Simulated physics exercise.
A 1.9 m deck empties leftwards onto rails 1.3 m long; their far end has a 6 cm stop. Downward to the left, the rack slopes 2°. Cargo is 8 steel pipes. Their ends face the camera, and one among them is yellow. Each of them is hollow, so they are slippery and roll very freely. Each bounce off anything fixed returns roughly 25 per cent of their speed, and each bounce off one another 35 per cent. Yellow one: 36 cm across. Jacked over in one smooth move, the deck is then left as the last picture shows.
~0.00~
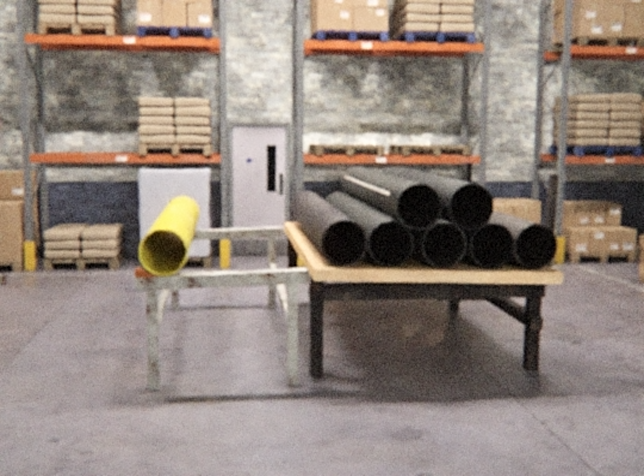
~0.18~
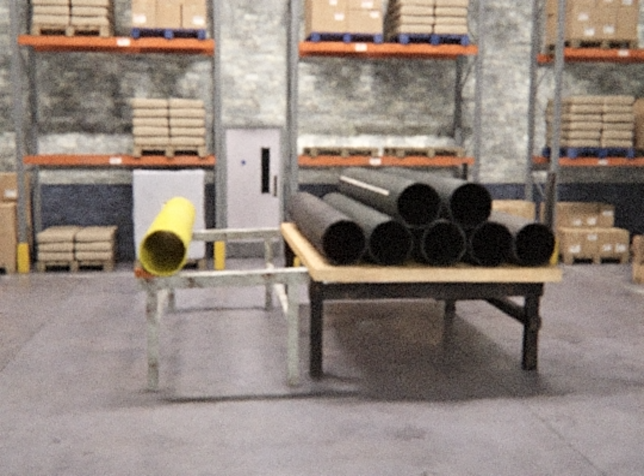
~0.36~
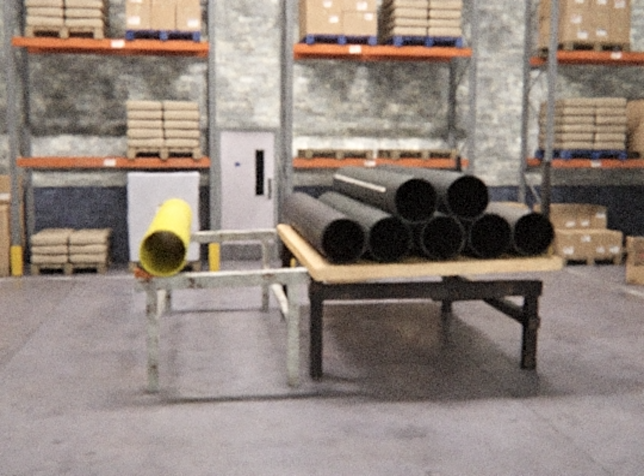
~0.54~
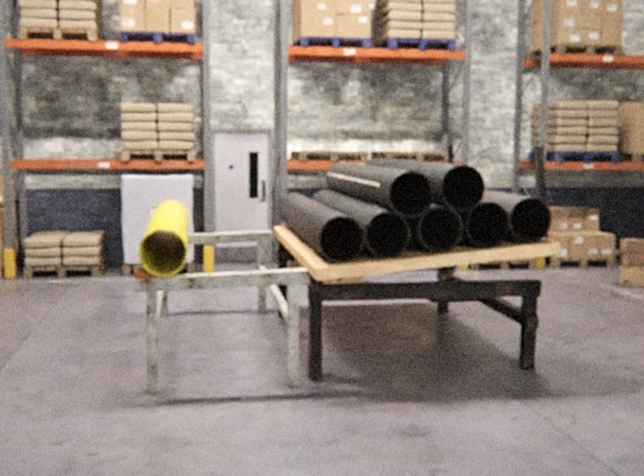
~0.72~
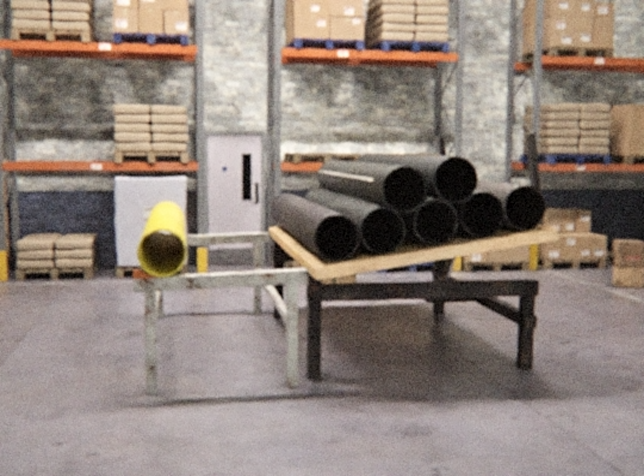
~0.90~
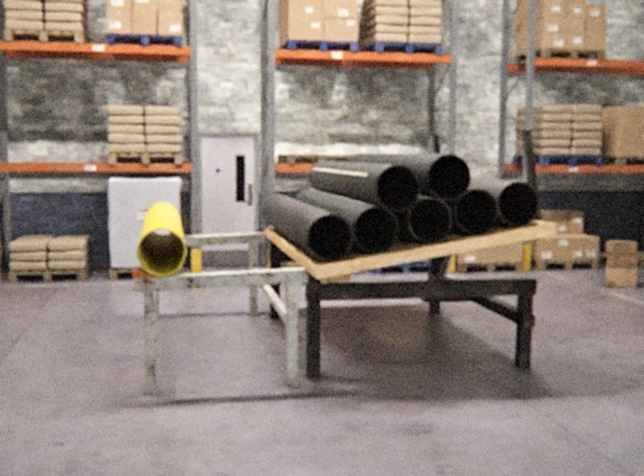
At first, a stack of dark, hollow pipes lies on a nearly level wooden deck in a warehouse, with a yellow pipe on the pale rack to the left. The deck's right side then rises smoothly, slanting it down leftwards, while the pipes stay stacked and the background drifts left.
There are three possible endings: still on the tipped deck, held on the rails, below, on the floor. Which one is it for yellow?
Below, on the floor.
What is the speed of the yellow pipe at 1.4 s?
Speed approx. 0.0 m/s.
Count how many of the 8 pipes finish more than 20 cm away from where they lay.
8 of them.
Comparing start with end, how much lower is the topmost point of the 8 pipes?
0 cm.
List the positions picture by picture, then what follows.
Yellow (163, 253); deck tilted 2° back; stop top at (137, 271), in the first picture.
Yellow (163, 253); deck tilted 1° back, in the second picture.
Yellow (163, 253); deck tilted 1° to the rack, in the third picture.
Yellow (163, 253); deck tilted 5° to the rack, in the fourth picture.
Yellow (162, 253); deck tilted 8° to the rack, in the fifth picture.
Yellow (162, 253); deck tilted 9° to the rack, in the sixth picture.
Then, 1.4 s in, yellow is on the rack, 20 cm from the rack's far end; 0 past the stop so far.
Then, 2.0 s in, still the same for yellow; 0 past the stop so far.
Then, 2.7 s in, yellow is over the stop and falling; 1 past the stop so far.
In the end (9.9 s), yellow is over the stop, on the ground; 4 past the stop so far.
